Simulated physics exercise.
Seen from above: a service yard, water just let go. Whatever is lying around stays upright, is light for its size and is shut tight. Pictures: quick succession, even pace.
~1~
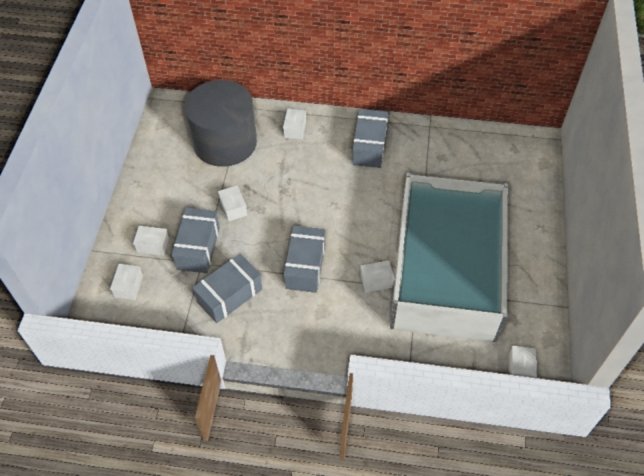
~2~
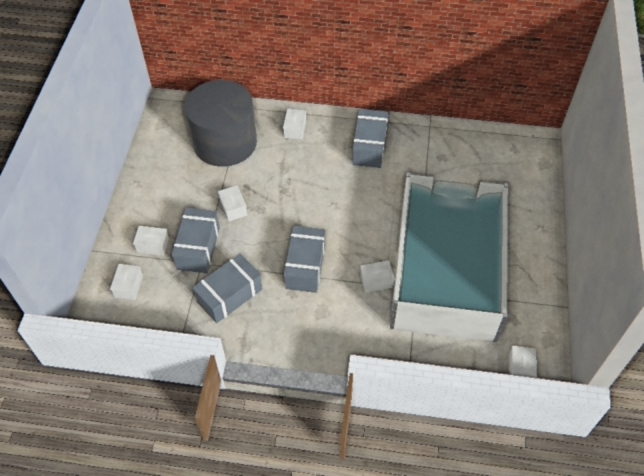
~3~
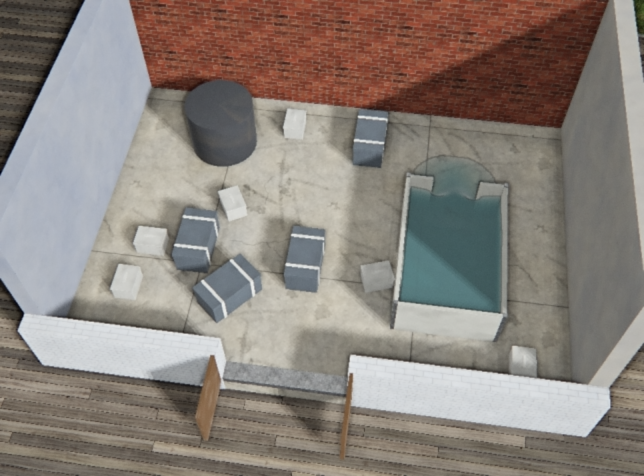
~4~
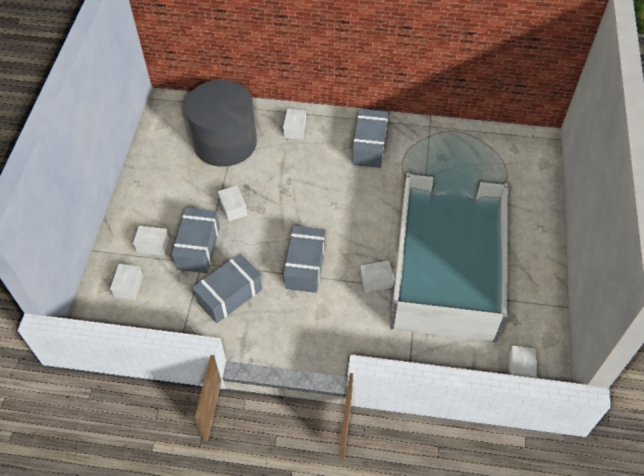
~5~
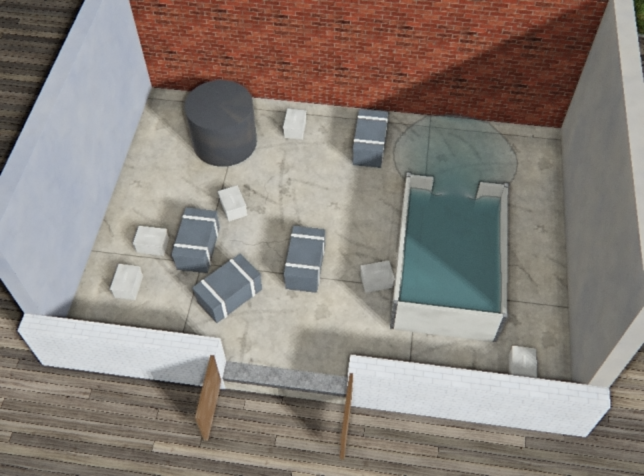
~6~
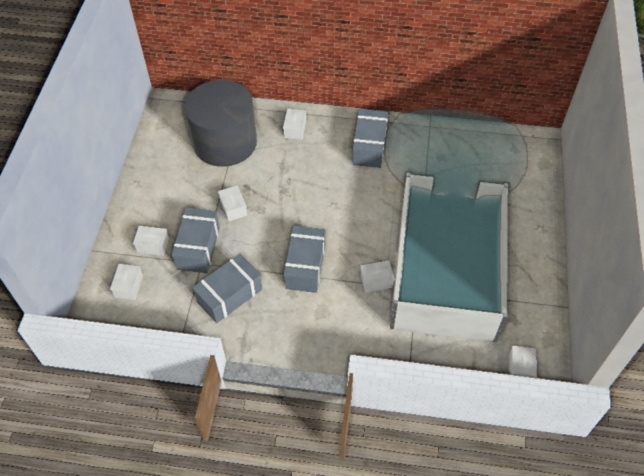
Water pours through a gap in the tank's back wall and spreads across the concrete.
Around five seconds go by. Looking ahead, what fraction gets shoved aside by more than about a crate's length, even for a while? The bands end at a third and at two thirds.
Below a third.
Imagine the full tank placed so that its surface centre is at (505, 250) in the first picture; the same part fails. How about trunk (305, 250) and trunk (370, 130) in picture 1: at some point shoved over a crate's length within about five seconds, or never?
In the order asked: Lacked the distance and got displaced that much.
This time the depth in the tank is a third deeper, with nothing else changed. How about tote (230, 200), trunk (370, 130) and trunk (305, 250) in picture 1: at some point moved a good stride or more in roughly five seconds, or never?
As asked: Went the distance, went the distance, fell short.
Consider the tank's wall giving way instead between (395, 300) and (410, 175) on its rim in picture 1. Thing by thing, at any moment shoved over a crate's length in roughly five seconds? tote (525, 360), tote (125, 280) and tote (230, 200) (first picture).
Falls short, travels that far, travels that far.
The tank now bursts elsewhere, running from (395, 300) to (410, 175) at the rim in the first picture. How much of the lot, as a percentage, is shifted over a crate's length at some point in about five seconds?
I'd say near 80 %.
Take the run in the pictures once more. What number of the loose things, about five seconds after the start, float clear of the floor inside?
1 in all.
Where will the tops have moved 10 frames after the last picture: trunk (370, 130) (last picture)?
It should end up around (337, 136).
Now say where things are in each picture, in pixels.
In the first picture, a tote at (150, 236) rests on the ground; a tote at (125, 278), on the bottom; 0 of 10 have shifted.
In the second picture, a tote at (150, 236) rests on the ground; a tote at (125, 278), on the bottom; 0 of 10 have shifted.
In the third picture, a tote at (150, 236) rests on the ground; a tote at (125, 278) rests on the ground; 0 of 10 have shifted.
In the fourth picture, a tote at (150, 236), on the bottom; a tote at (125, 278) rests on the ground; 0 of 10 have shifted.
In the fifth picture, a tote at (150, 236) rests on the ground; a tote at (125, 278), on the bottom; 0 of 10 have shifted.
In the sixth picture, a tote at (150, 236) rests on the ground; a tote at (125, 278) rests on the ground; 0 of 10 have shifted.
A moment on, 0 of 10 are well off their spots; 0 afloat.
Next, 1 of 10 are well off their spots; 0 afloat.
Later, 1 of 10 are well off their spots; 1 afloat.
In the end, 3 of 10 are well off their spots, and 3 have been at some point; 1 afloat.
